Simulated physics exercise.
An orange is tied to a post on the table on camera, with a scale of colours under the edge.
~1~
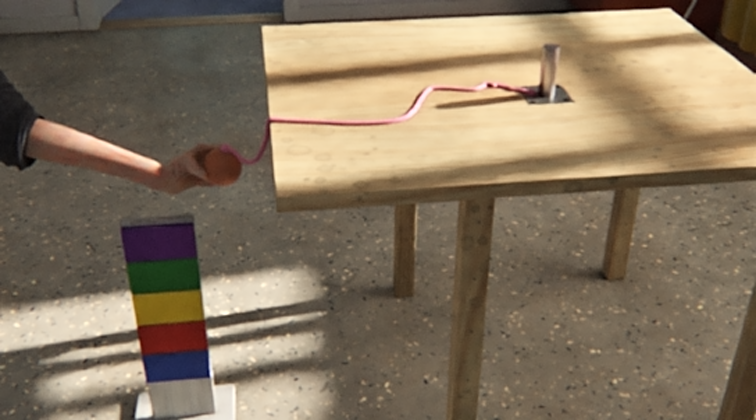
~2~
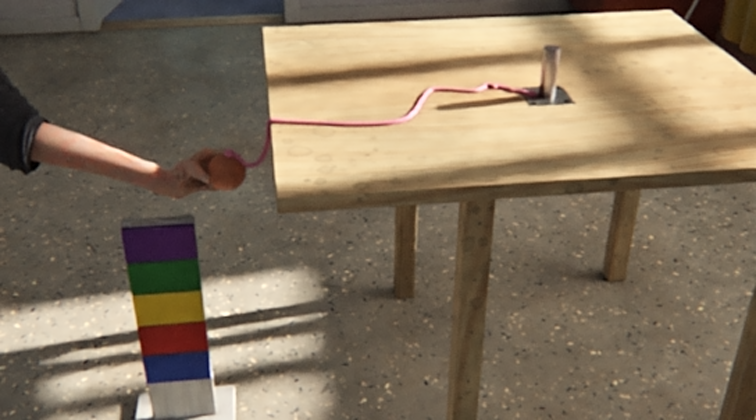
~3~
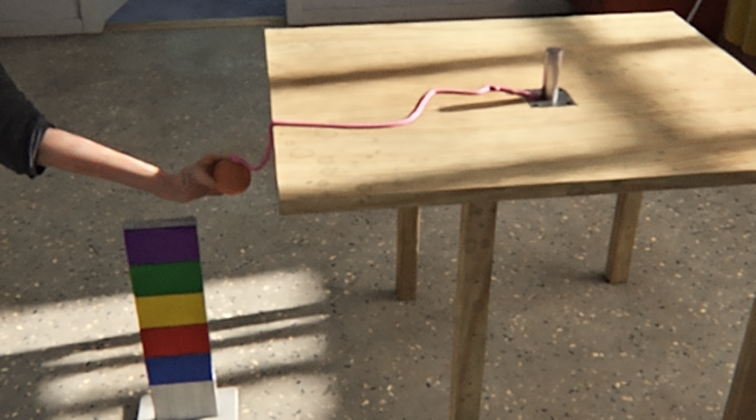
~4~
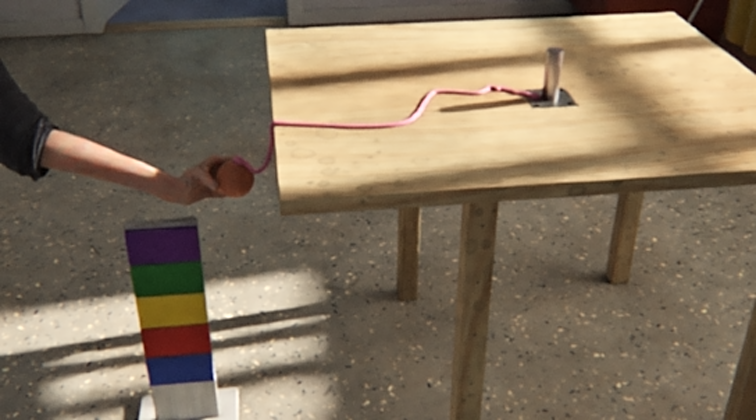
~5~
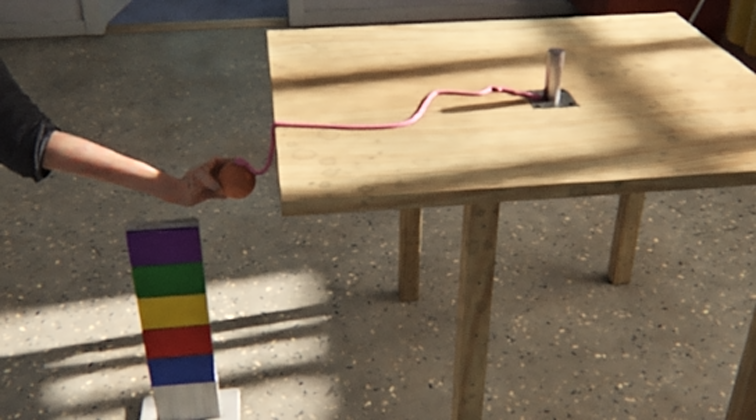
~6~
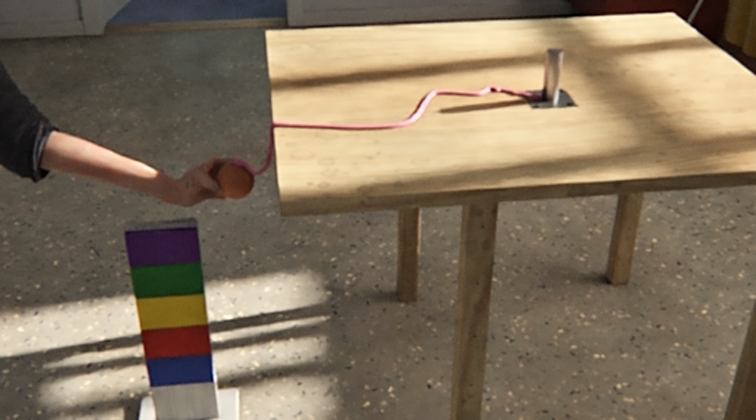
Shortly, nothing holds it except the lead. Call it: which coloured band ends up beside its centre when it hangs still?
Green, beside its centre.
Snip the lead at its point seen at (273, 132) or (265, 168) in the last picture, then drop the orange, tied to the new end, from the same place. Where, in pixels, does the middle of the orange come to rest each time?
(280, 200) and (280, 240).
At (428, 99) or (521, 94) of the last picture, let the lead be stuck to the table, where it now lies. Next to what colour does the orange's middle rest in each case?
For the first place it's purple, and for the second green.
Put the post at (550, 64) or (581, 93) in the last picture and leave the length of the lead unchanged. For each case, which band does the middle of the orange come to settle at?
For the first spot, purple; for the second, purple.
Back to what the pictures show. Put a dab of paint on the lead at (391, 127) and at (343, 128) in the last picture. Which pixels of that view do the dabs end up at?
They finish close to (316, 114) and close to (272, 123).
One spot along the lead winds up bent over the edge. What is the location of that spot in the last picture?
Answer: The point at (343, 128).
Soon after, orange near (295, 259); level with green.
After that, orange near (270, 270); level with green.
In the end, orange near (279, 269); level with green. The green one.
